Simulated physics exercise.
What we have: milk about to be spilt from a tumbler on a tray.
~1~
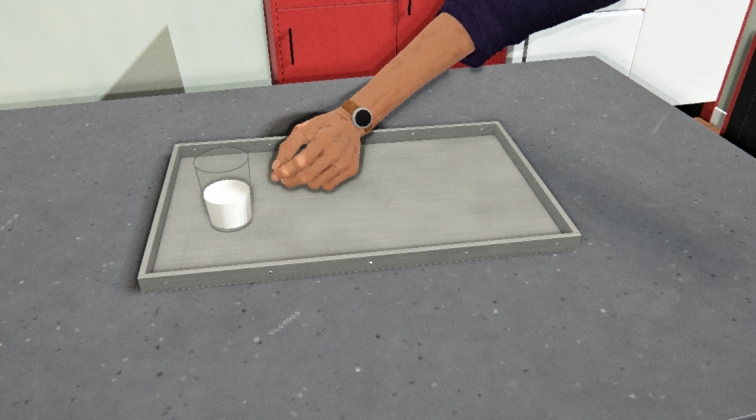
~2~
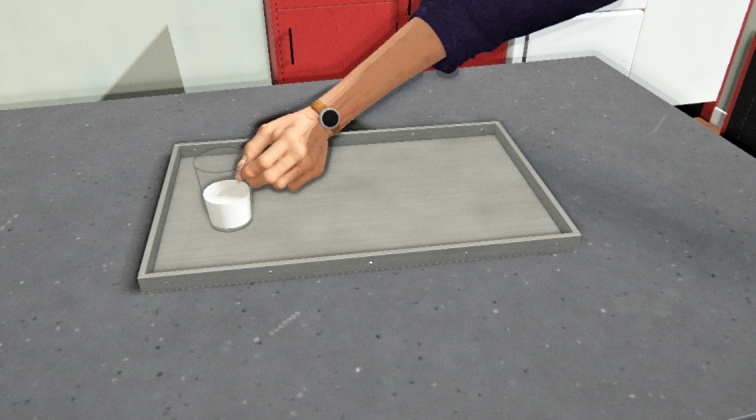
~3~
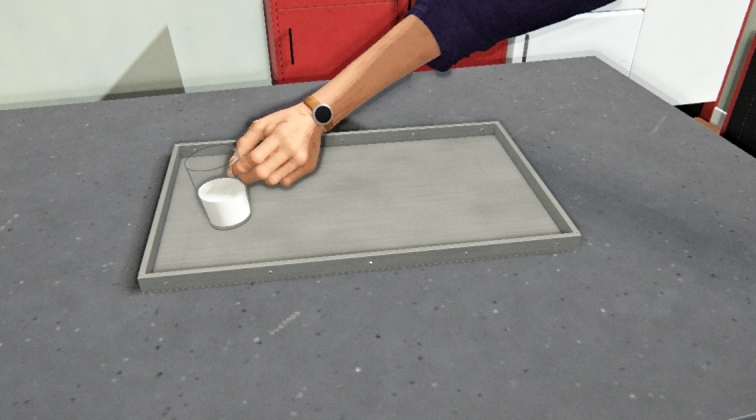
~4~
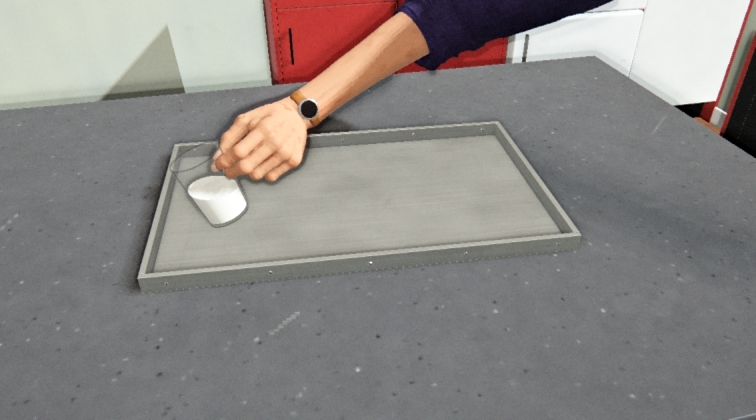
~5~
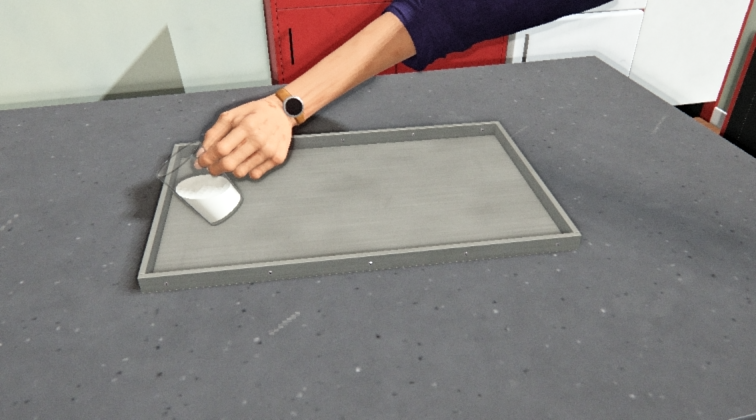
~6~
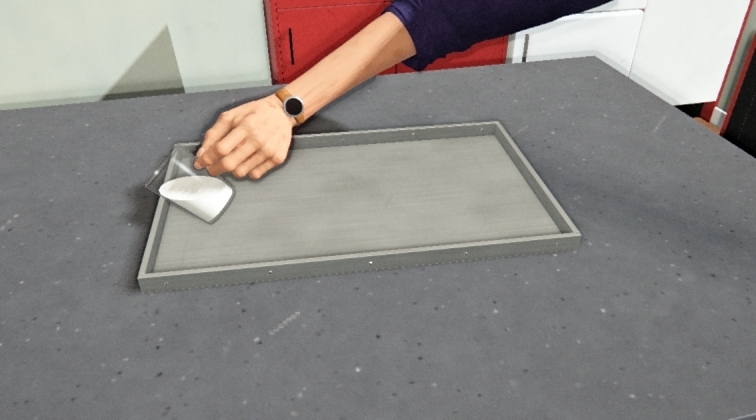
The video shows a glass tumbler about half full of milk standing upright on a gray tray as a hand wearing a wristwatch moves left to it, then pushes its side, tilting it steadily leftward to a steep angle.
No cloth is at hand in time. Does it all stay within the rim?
The spill escapes from the tray.
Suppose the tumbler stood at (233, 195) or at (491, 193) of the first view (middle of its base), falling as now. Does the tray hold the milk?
First it wets the top as well, then it keeps within the tray.
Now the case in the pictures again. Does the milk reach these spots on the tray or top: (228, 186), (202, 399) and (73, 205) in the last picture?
The first is untouched; the next clear of it; the last in the puddle.
A moment on, the tumbler lies across the rim; the puddle covers about as much as a plate; it spreads outside the tray.
Further on, the puddle covers about as much as a tray; it spreads outside the tray.
When it is over, the puddle covers about as much as a tray; it spreads outside the tray.
